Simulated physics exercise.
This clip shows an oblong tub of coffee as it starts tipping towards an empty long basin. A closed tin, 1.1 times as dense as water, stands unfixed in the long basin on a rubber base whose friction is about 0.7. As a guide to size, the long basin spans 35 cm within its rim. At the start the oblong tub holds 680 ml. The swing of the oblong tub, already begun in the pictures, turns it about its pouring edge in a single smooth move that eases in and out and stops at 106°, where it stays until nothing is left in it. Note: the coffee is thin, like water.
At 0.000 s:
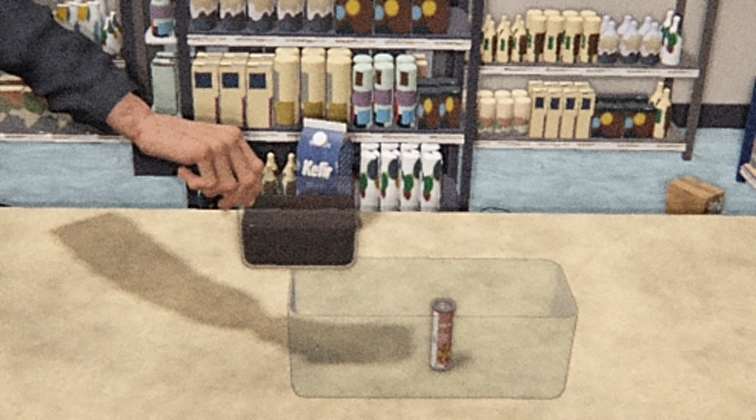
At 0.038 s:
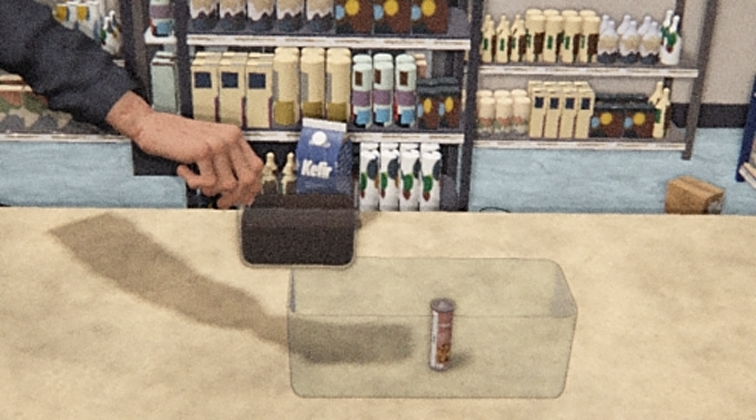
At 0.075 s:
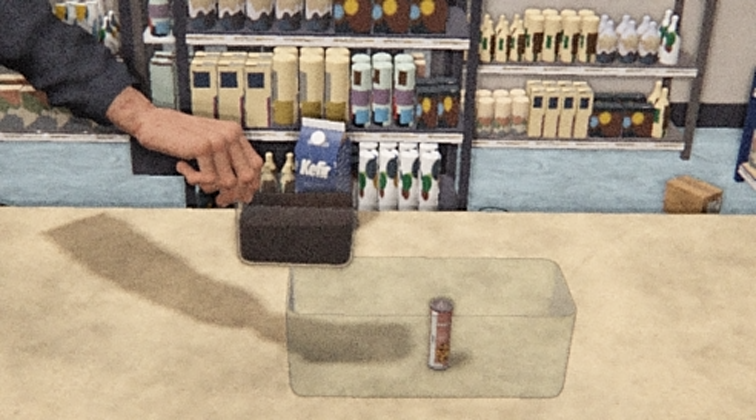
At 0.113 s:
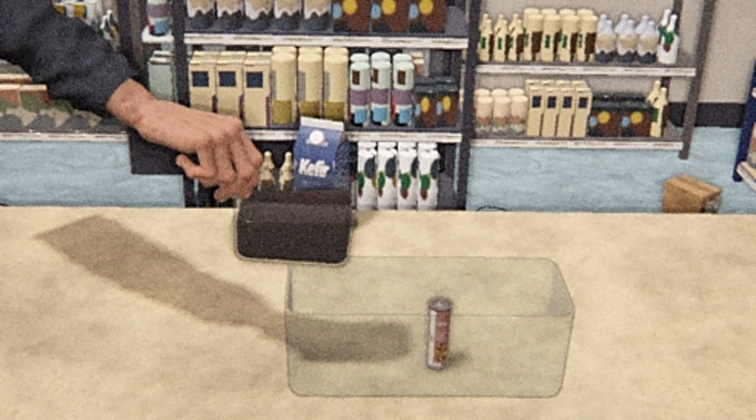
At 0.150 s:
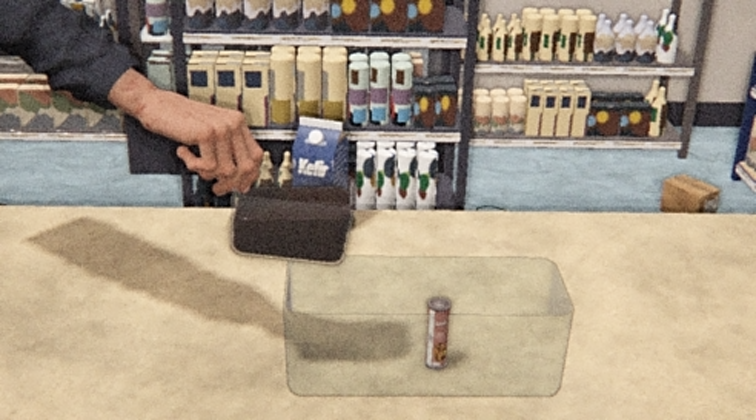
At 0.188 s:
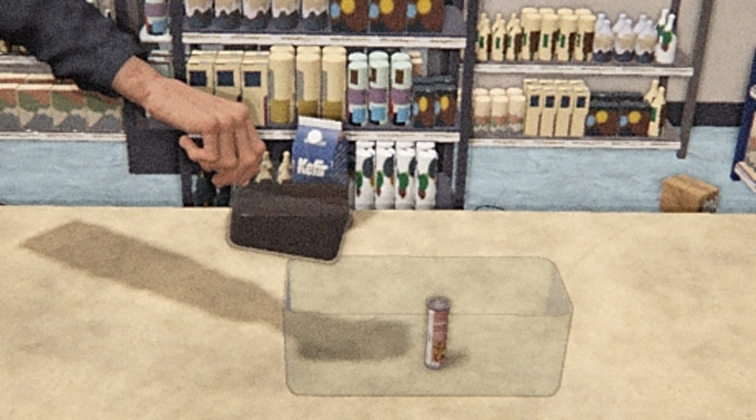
A hand slowly tilts a dark oblong tub beside a clear basin with a tin inside.
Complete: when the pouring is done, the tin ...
... is still on its feet.
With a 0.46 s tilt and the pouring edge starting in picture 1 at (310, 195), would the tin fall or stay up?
Then the tin comes down.
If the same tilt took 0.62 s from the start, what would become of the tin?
Outcome - the tin remains standing.
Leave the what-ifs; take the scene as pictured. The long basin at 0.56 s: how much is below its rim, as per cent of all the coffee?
About 2 per cent.
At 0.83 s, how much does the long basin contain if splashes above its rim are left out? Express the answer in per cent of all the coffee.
Roughly 70 %.
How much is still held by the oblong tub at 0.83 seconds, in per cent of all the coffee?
Close to 10 percent of the total.
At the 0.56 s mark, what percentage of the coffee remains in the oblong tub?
About 68 per cent.
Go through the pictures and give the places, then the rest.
In the first picture, it leans 0°; its right rim is at (359, 195); the coffee meets the walls at (244, 208) and (356, 209); the long basin's rim runs from (291, 286) to (568, 289); the tin's top is at (443, 308).
In the second picture, it leans 0°; its right rim is at (358, 195); the coffee meets the walls at (243, 207) and (355, 208).
In the third picture, it leans 2°; its right rim is at (357, 194); the coffee meets the walls at (241, 206) and (354, 206).
In the fourth picture, it leans 4°; its right rim is at (356, 194); the coffee meets the walls at (239, 204) and (352, 203).
In the fifth picture, it leans 7°; its right rim is at (354, 194); the coffee meets the walls at (237, 201) and (351, 201).
In the sixth picture, it leans 11°; its right rim is at (353, 193); the coffee meets the walls at (234, 197) and (349, 198).
Then, 0.56 s in, the tilt is 70° and 67 per cent is still to pour; the tin stands where it began.
Then, 0.83 s in, the tilt is 103° and 10 per cent is still to pour; the tin stands where it began.
Then, 1.11 s in, the tilt is 106° and 0 per cent is still to pour; the tin stands where it began.
Then, 1.42 s in, the tilt is 106° and 0 per cent is still to pour; the tin stands where it began.
Finally, the tin stands where it began.
